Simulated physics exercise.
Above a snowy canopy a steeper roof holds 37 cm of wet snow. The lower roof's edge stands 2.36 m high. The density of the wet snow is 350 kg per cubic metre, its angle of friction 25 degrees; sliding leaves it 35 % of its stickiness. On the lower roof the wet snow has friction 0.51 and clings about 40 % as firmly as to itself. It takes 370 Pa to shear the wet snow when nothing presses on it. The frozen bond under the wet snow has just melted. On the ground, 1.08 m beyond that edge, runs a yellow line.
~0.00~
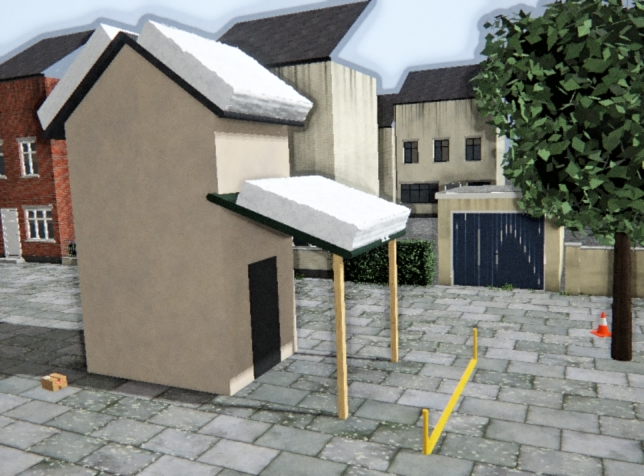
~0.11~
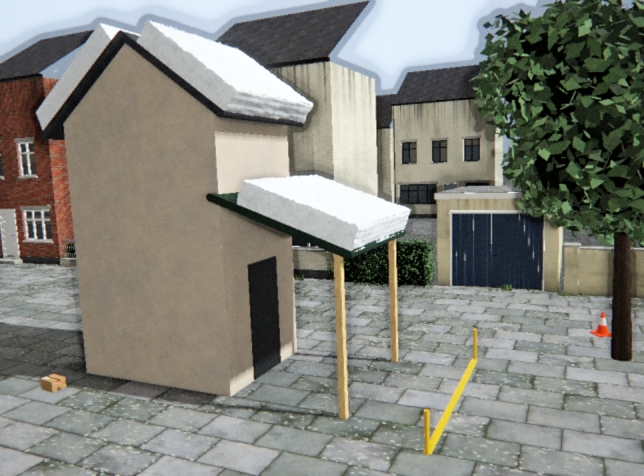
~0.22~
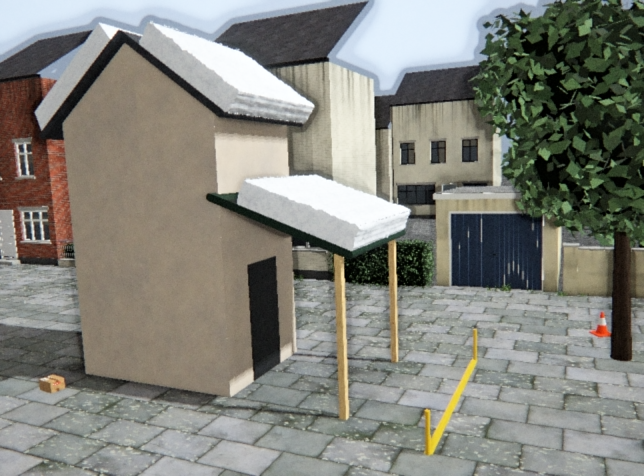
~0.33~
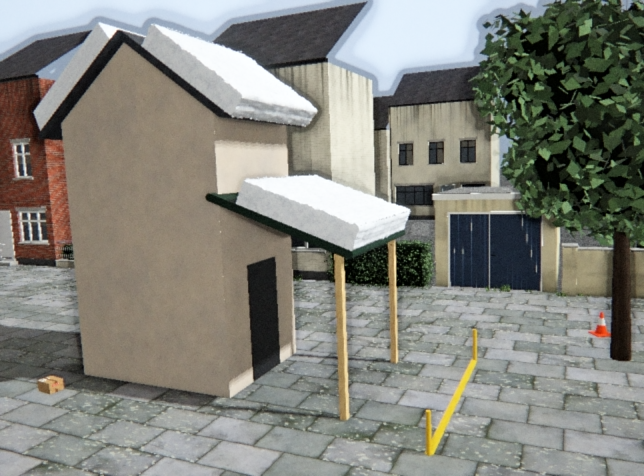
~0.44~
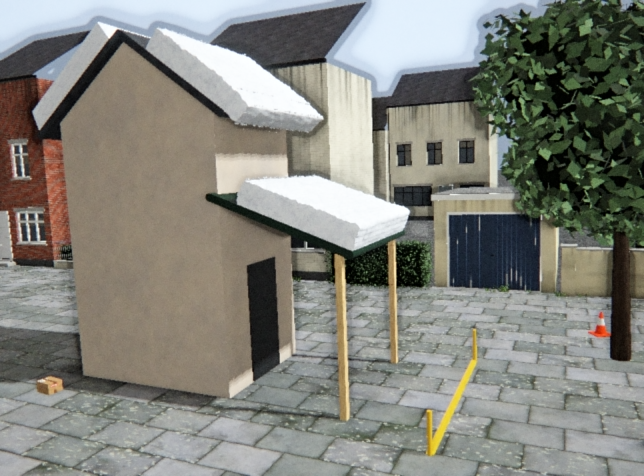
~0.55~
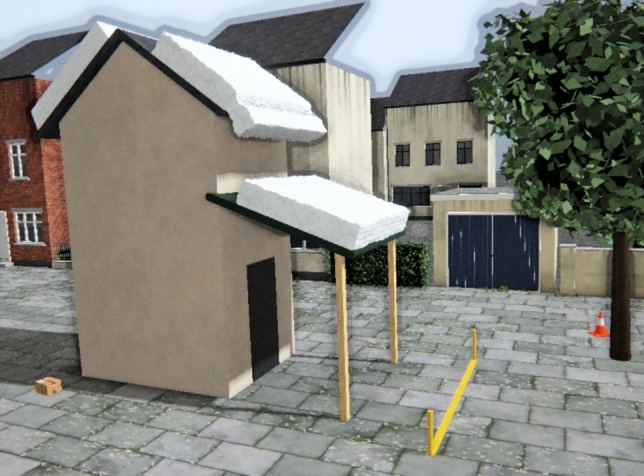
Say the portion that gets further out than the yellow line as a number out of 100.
About 42 %.
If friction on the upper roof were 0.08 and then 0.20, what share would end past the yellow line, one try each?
In that order: 50 %, 50 %.
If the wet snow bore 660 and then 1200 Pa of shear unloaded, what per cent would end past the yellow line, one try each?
In turn about 35 %, 16 %.
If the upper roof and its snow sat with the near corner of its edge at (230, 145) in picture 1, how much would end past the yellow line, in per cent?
In that case some 35 per cent.
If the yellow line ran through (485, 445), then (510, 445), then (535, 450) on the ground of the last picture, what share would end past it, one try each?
In that order: 30 %, 25 %, 20 %.
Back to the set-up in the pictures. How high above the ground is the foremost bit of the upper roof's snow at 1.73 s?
Roughly 2.0 m.
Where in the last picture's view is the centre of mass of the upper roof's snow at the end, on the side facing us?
Near (454, 359).
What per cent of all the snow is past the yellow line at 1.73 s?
Some 0 per cent.
By 1.09 s, none is below the lower edge and 0 % is past the line.
By 1.73 s, 10 % is below the lower edge and 0 % is past the line.
By 2.36 s, 58 % is below the lower edge and 38 % is past the line.
By 3.00 s, 61 % is below the lower edge and 42 % is past the line.
By 3.50 s, at the end, 61 % is below the lower edge and 42 % is past the line.
